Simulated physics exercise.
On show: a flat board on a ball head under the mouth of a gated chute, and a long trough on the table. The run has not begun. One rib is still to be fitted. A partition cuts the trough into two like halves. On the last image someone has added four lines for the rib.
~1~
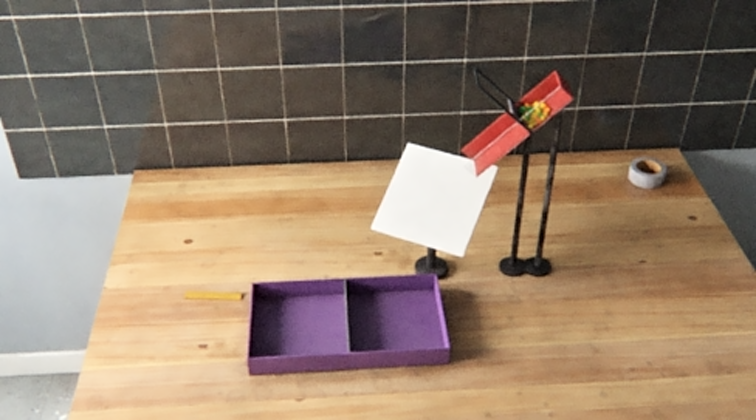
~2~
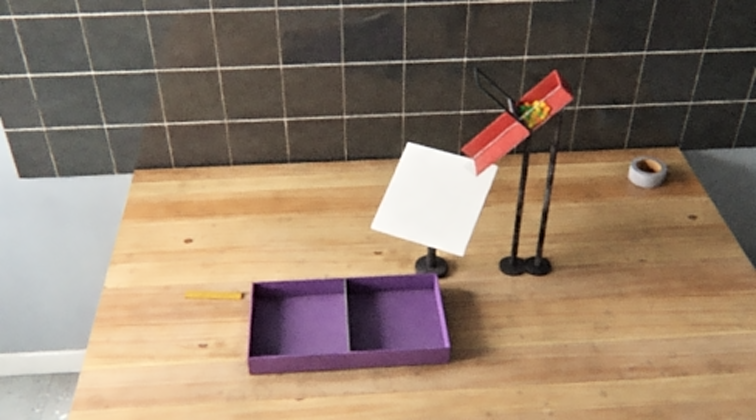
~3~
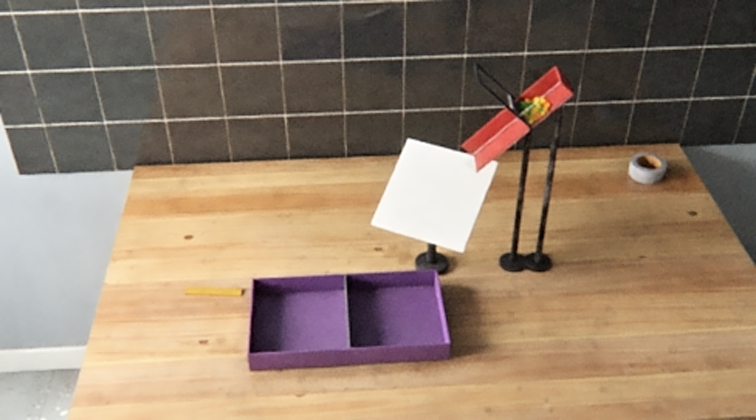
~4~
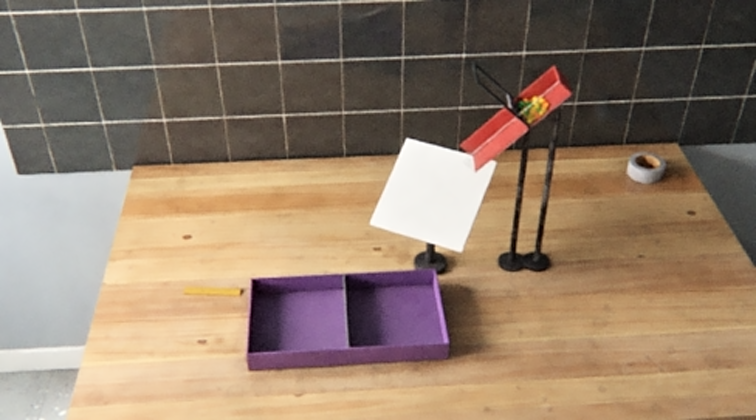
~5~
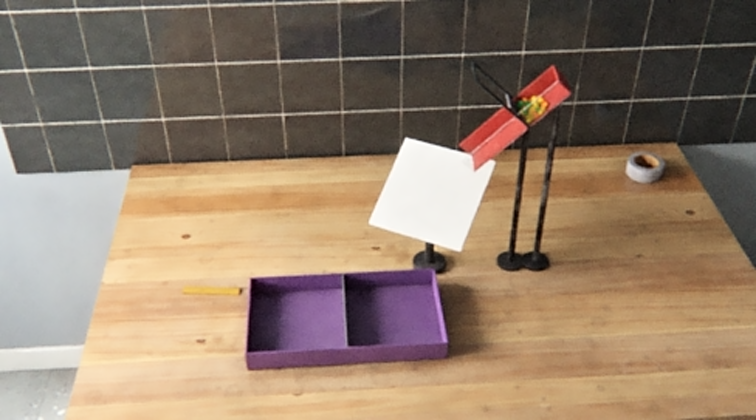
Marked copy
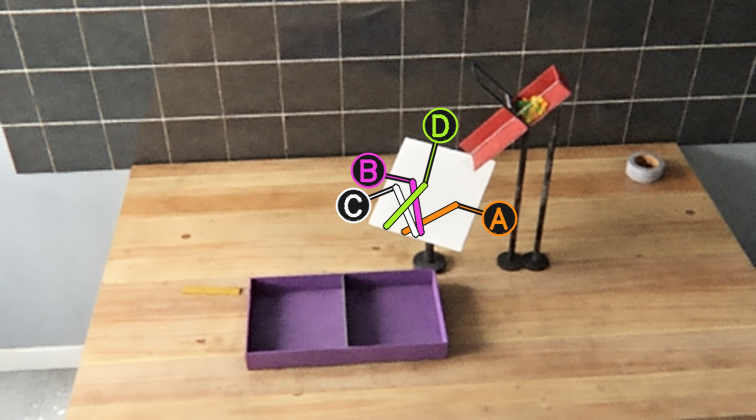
A wooden tabletop stands against a dark tiled wall, seen from above and in front. A purple trough with two equal compartments sits near the front, a thin yellow stick to its left, with a tilted white board behind it, a sloping red chute holding small colourful beads on black stands, and a roll of tape at right. Nothing on the table moves, and the view shifts only very slightly.
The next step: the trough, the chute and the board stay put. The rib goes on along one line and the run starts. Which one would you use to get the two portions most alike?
Take A.
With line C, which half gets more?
The right half.
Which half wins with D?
Right.
On the marked copy, line A from (456, 204) to (404, 231); line B from (412, 181) to (420, 232); line C from (395, 187) to (415, 234); line D from (424, 185) to (386, 226).
For line A, of what is caught, roughly a third in the left half, roughly two thirds in the right.
For line B, of what is caught, not one piece in the left half, every piece in the right.
For line C, of what is caught, just a few in the left half, almost all in the right.
For line D, of what is caught, about a tenth in the left half, almost all in the right.
